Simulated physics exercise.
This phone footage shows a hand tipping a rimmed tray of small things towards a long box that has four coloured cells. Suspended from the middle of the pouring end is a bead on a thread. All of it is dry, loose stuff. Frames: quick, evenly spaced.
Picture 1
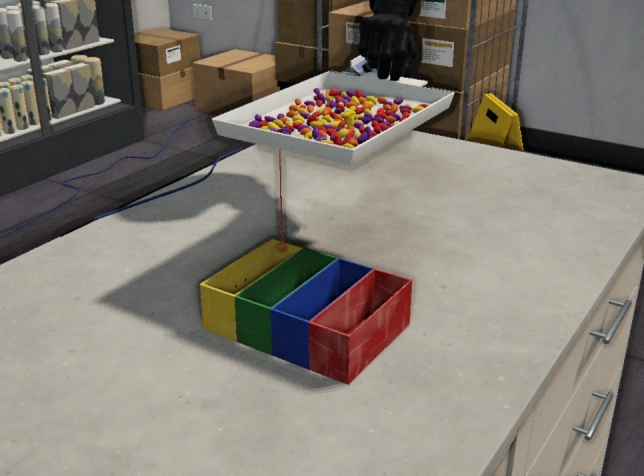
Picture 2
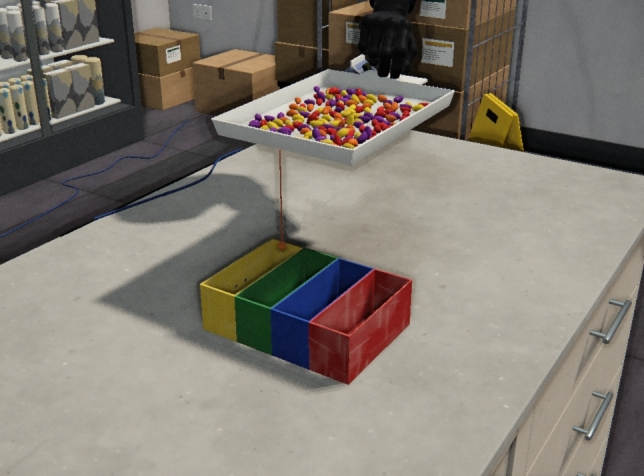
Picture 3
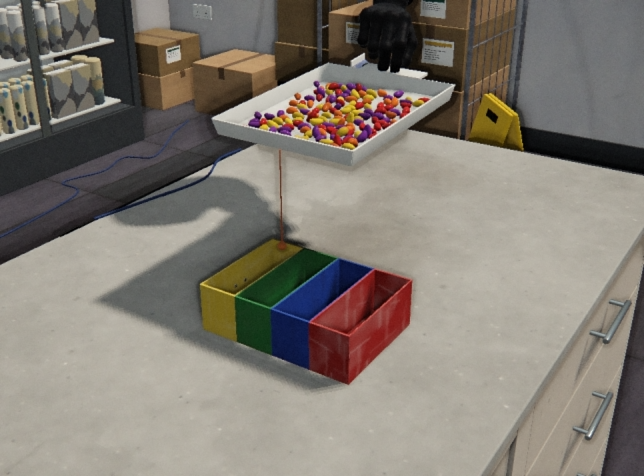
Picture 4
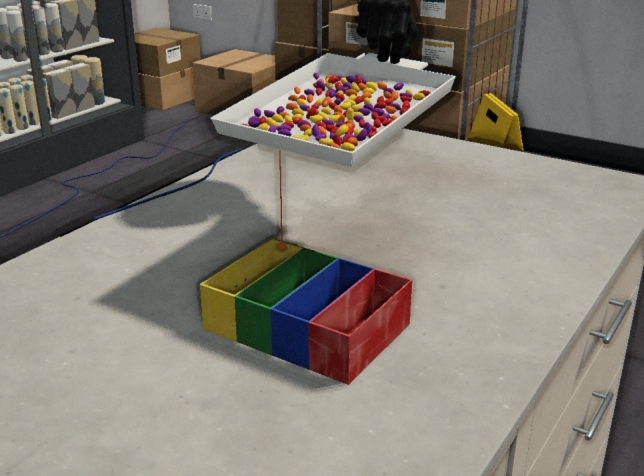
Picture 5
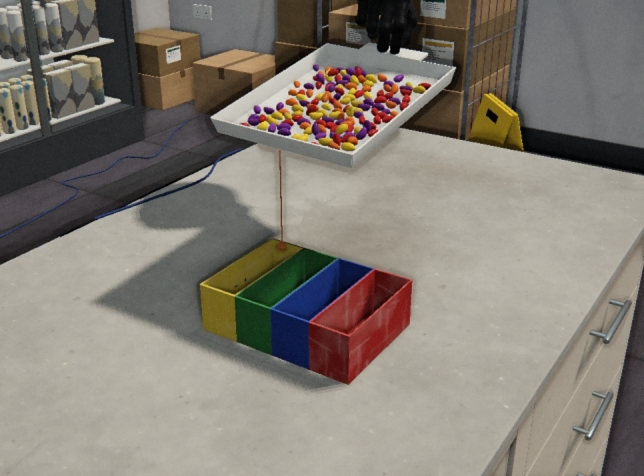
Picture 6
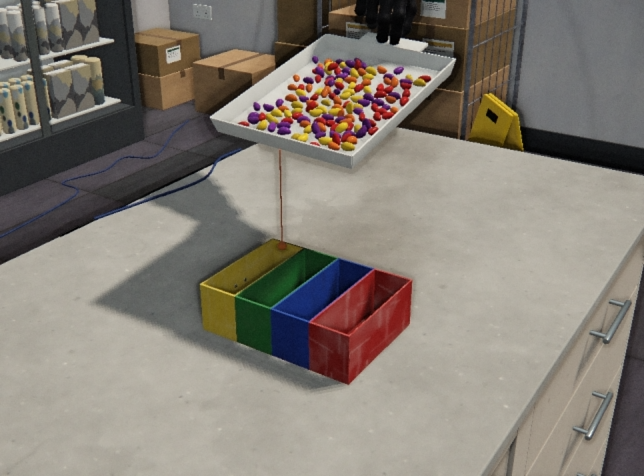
Black-gloved hand slowly tilting a white tray of colourful jelly beans above a yellow, green, blue and red box on a counter.
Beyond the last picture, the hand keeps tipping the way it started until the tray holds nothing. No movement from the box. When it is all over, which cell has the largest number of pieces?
The blue cell.
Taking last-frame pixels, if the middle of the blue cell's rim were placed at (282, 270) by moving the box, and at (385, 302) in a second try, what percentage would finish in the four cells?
About 60 % and 70 %.
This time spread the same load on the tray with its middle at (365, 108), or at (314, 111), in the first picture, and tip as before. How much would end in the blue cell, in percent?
First about 40, then 30 per cent.
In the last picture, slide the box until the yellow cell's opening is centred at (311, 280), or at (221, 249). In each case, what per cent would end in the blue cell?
It would be roughly 0 per cent, followed by roughly 20 per cent.
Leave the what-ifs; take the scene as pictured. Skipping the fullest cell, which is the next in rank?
The answer is that green cell.
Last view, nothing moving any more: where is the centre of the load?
The centre comes to rest close to (299, 334).
Just after the last frame, tray tipped steeply; every one on the tray.
A moment on, tray tipped right over; roughly half on the tray; about a tenth in the blue cell; about a tenth in the red cell; just a few in the green cell; just a few in the yellow cell; roughly a third falling or outside the box.
Further on, tray tipped past a quarter turn; roughly half in the blue cell; roughly a quarter in the green cell; about a tenth in the yellow cell; about a tenth in the red cell; about a tenth falling or outside the box.
When it is over, tray tipped past a quarter turn; roughly half in the blue cell; roughly a quarter in the green cell; about a tenth in the yellow cell; about a tenth in the red cell; about a tenth outside the box.
